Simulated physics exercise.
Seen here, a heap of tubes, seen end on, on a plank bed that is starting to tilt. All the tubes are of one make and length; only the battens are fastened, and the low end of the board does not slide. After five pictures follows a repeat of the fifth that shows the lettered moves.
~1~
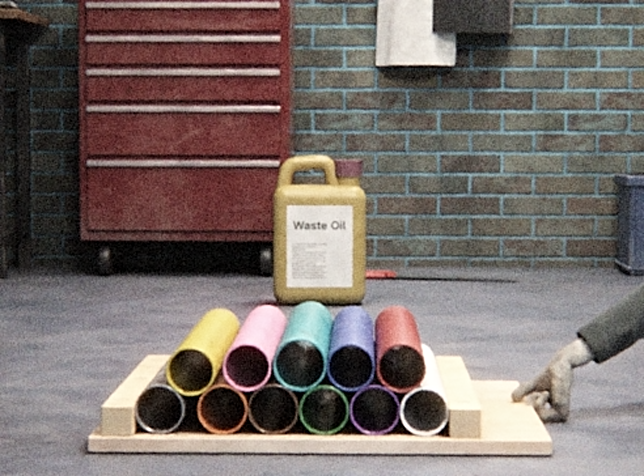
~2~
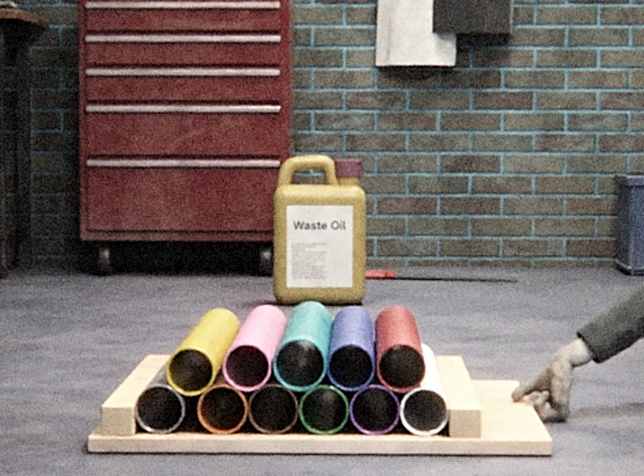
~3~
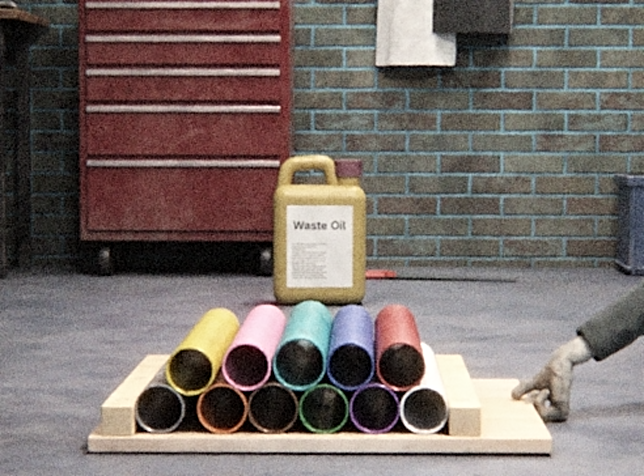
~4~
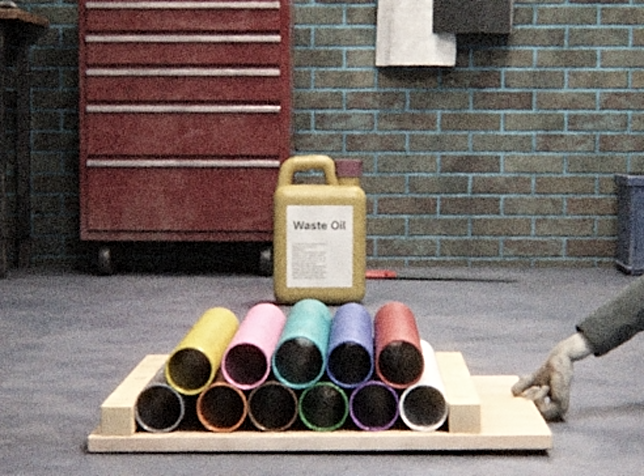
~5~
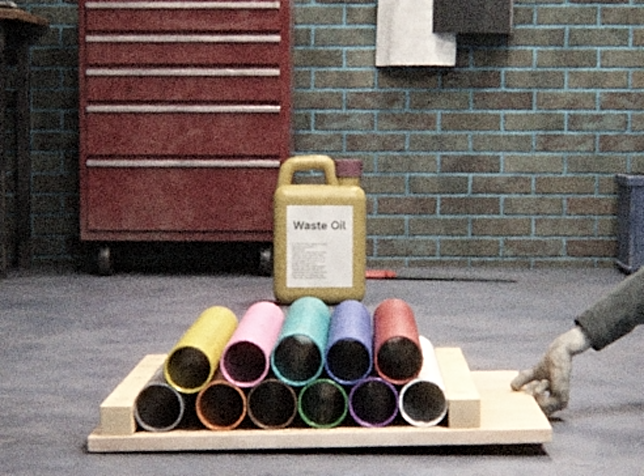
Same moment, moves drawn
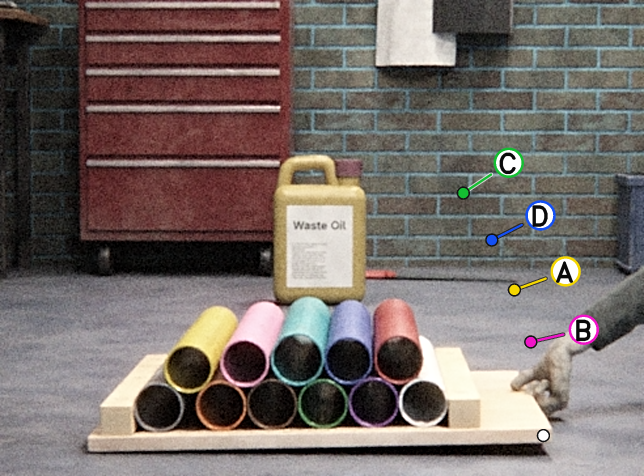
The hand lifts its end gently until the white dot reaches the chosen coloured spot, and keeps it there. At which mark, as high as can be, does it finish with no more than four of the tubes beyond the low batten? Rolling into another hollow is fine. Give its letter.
The highest mark that will do is D.
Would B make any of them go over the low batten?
No.
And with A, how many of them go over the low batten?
The count is none.
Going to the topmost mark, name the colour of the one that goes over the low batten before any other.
It is the yellow one.
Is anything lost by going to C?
Yes.
On the marked copy, A at (514, 290); B at (531, 342); C at (463, 193); D at (492, 240); the white dot at (544, 435).
Taking D. A third of the way, board at 16°.
Two thirds of the way, board at 27°.
When it is over, board at 27°, none over the low batten.
As for the rest, A none over the low batten; B none over the low batten; C five over the low batten.
